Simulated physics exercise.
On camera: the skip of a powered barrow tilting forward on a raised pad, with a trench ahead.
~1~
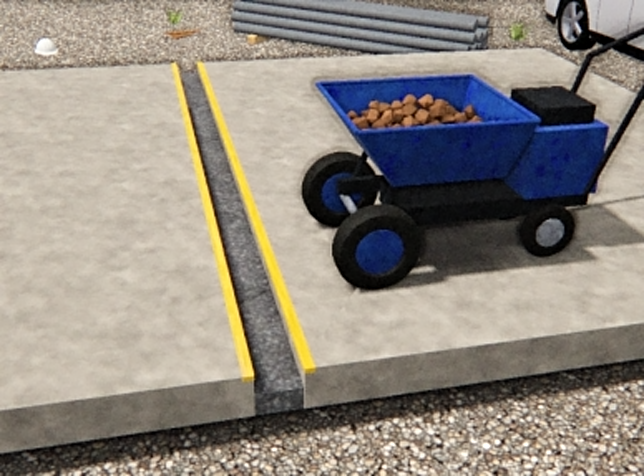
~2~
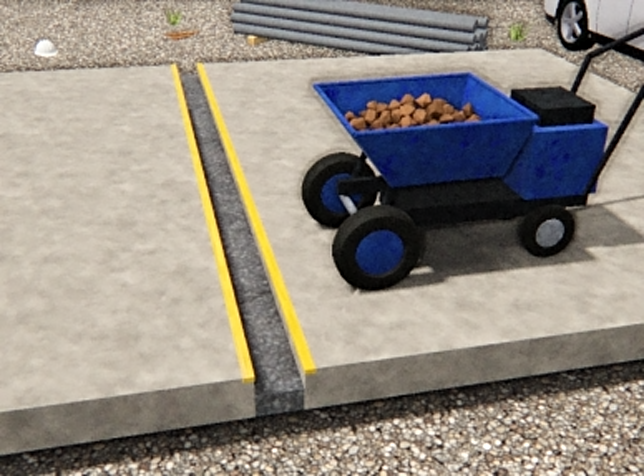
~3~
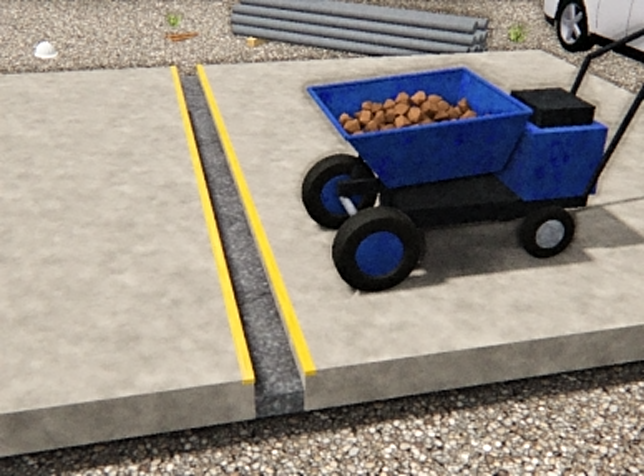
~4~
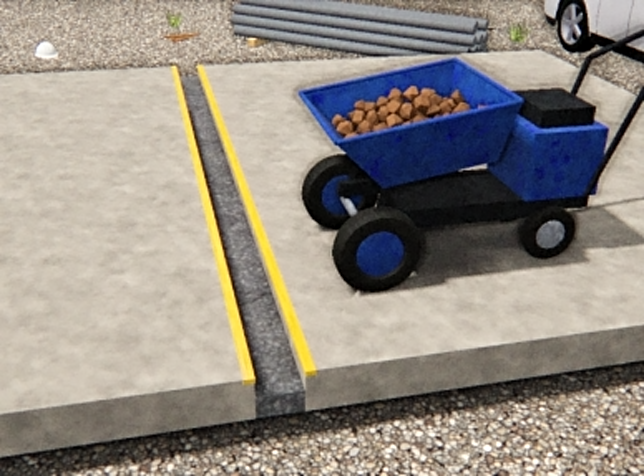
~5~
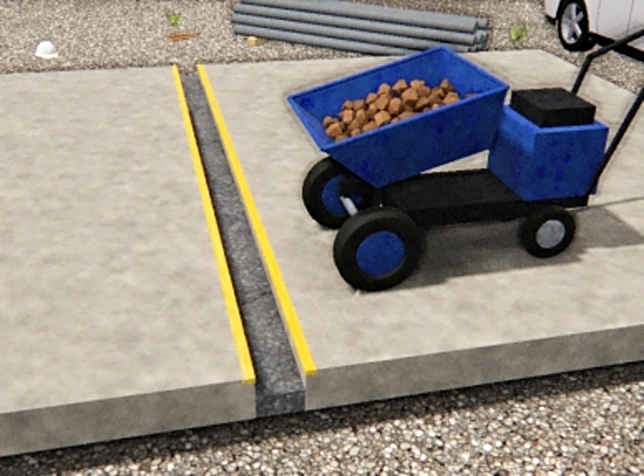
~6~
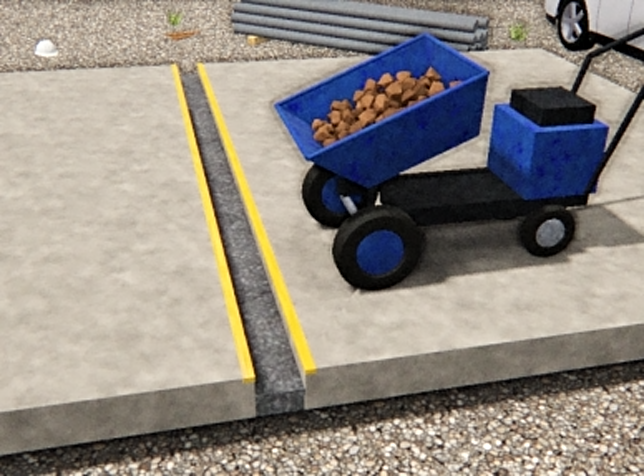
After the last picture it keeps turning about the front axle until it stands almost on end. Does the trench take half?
It catches only the smaller part.
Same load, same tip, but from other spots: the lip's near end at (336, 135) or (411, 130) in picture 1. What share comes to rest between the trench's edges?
The first gives 0 %, the second 50 %.
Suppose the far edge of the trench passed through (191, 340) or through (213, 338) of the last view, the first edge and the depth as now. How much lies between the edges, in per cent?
Near 80 % and 60 %.
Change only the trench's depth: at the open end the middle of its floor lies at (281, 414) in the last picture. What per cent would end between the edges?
It comes to 30 per cent or so.
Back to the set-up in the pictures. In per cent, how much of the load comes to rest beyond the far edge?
Close to 70 per cent.
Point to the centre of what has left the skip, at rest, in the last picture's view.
Close to (197, 261).
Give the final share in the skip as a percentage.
Roughly 5 in a hundred.
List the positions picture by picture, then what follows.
In the first picture, lip of the skip at (358, 133), level; top of the load at (423, 118), clay clods; first edge of the trench at (295, 326); far edge at (238, 333), the trench under half as wide as the skip, and about half as deep as wide.
In the second picture, lip of the skip at (355, 135), tipped barely; top of the load at (421, 118).
In the third picture, lip of the skip at (348, 138), tipped barely; top of the load at (441, 119).
In the fourth picture, lip of the skip at (337, 143), tipped a little; top of the load at (433, 113).
In the fifth picture, lip of the skip at (324, 150), tipped clearly; top of the load at (434, 101).
In the sixth picture, lip of the skip at (308, 159), tipped clearly; top of the load at (438, 107); first edge of the trench at (296, 327); far edge at (239, 334).
Soon after the last picture, skip tipped steeply; all in the skip.
A little later, skip tipped right over; about two thirds in the skip; a small part in or heaped over the trench; about a third beyond it; a stray few falling.
Later still, skip tipped right over; a small part in the skip; about a quarter in or heaped over the trench; about two thirds beyond it.
At rest, skip tipped right over; a small part in the skip; about a quarter in or heaped over the trench; about two thirds beyond it.
